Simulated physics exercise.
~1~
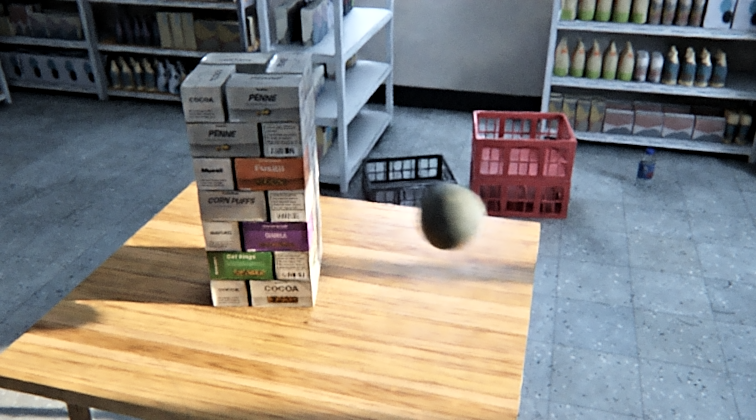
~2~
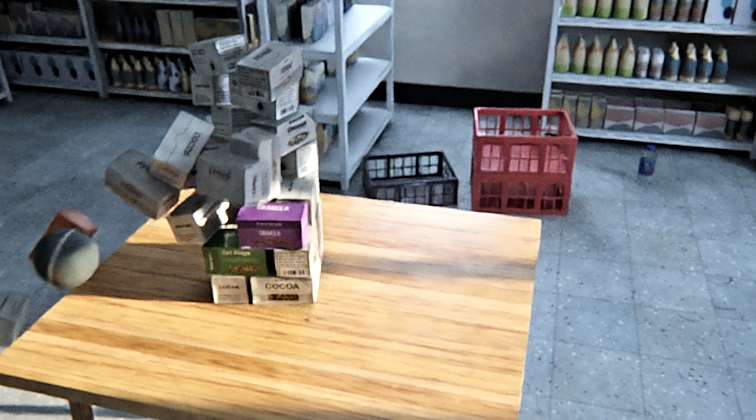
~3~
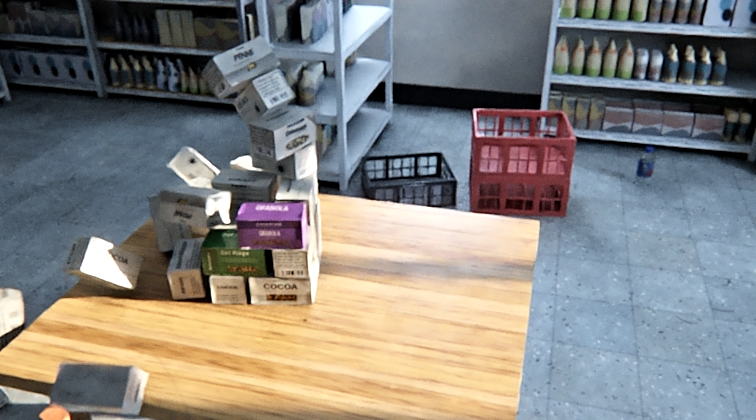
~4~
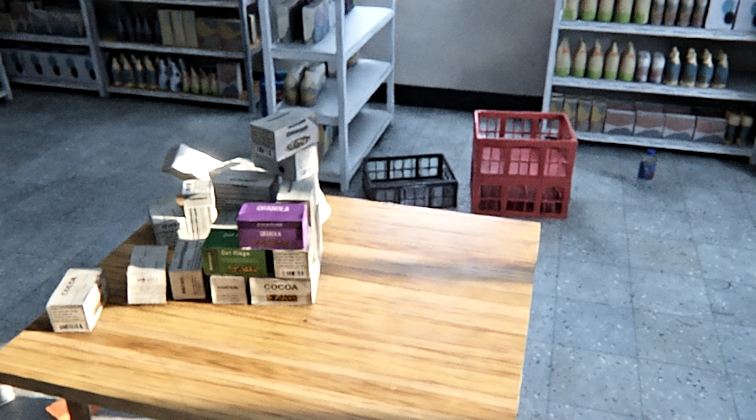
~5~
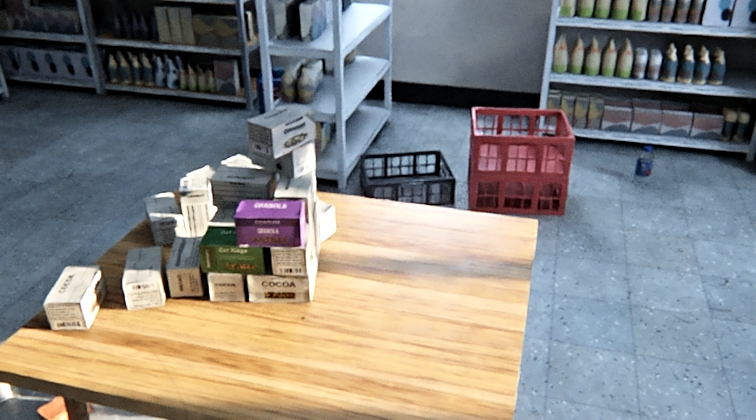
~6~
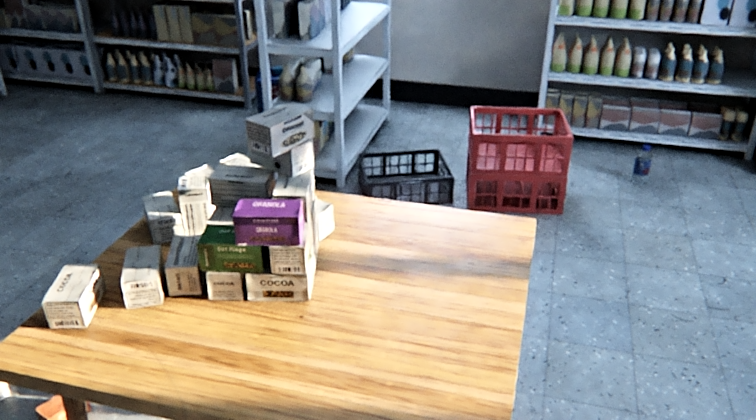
A tower of small boxes is struck by a flying ball and partly collapses leftward.
